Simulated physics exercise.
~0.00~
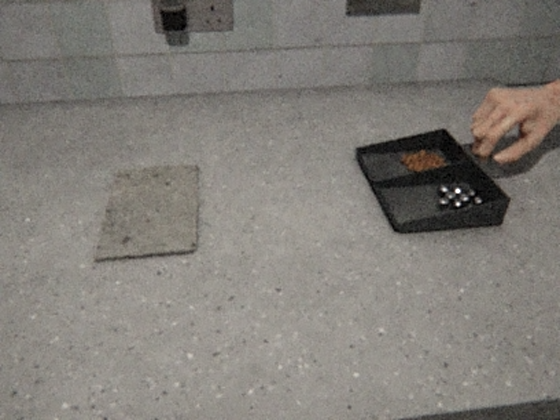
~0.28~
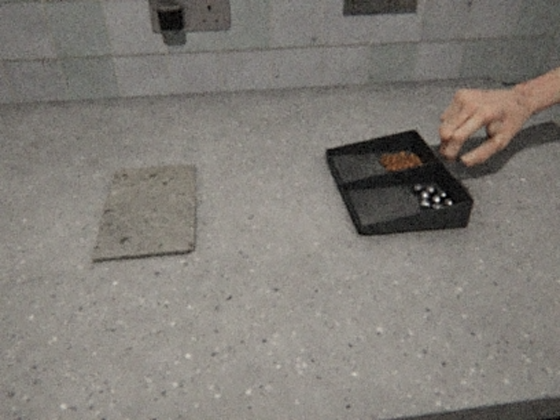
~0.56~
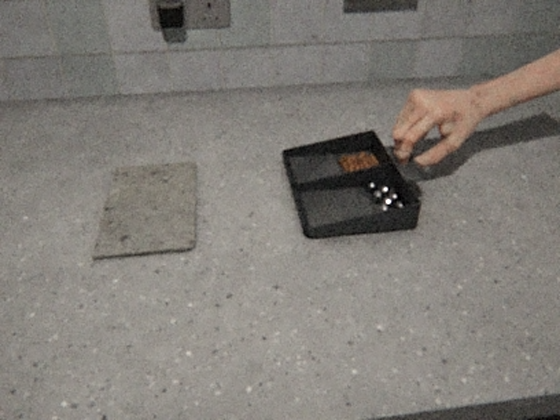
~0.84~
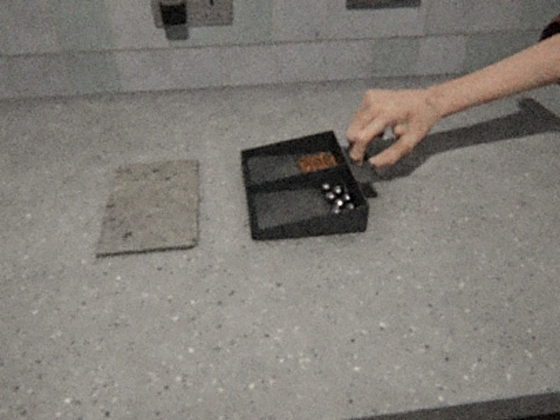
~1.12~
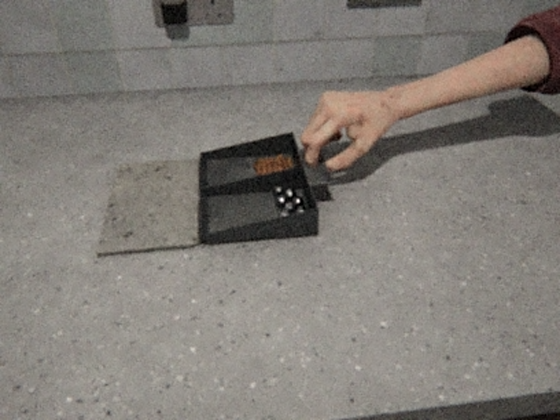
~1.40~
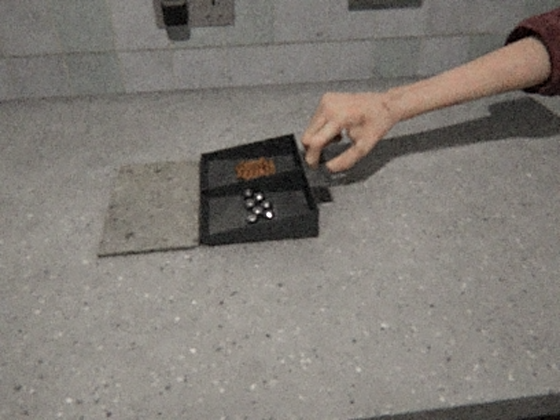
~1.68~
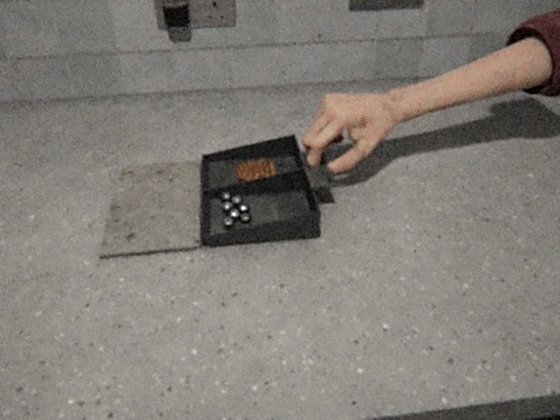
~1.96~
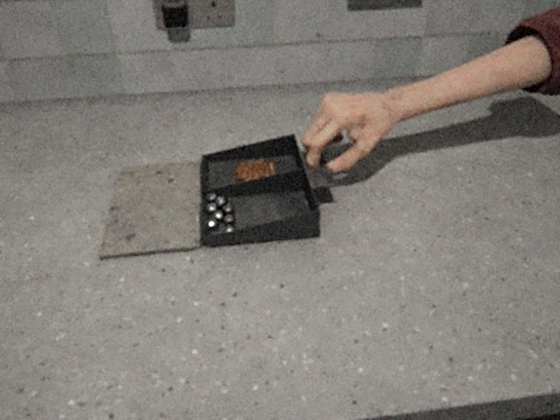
A hand sliding a black two-part tray left into a slab, the silver balls and orange pieces shifting forward but staying inside.
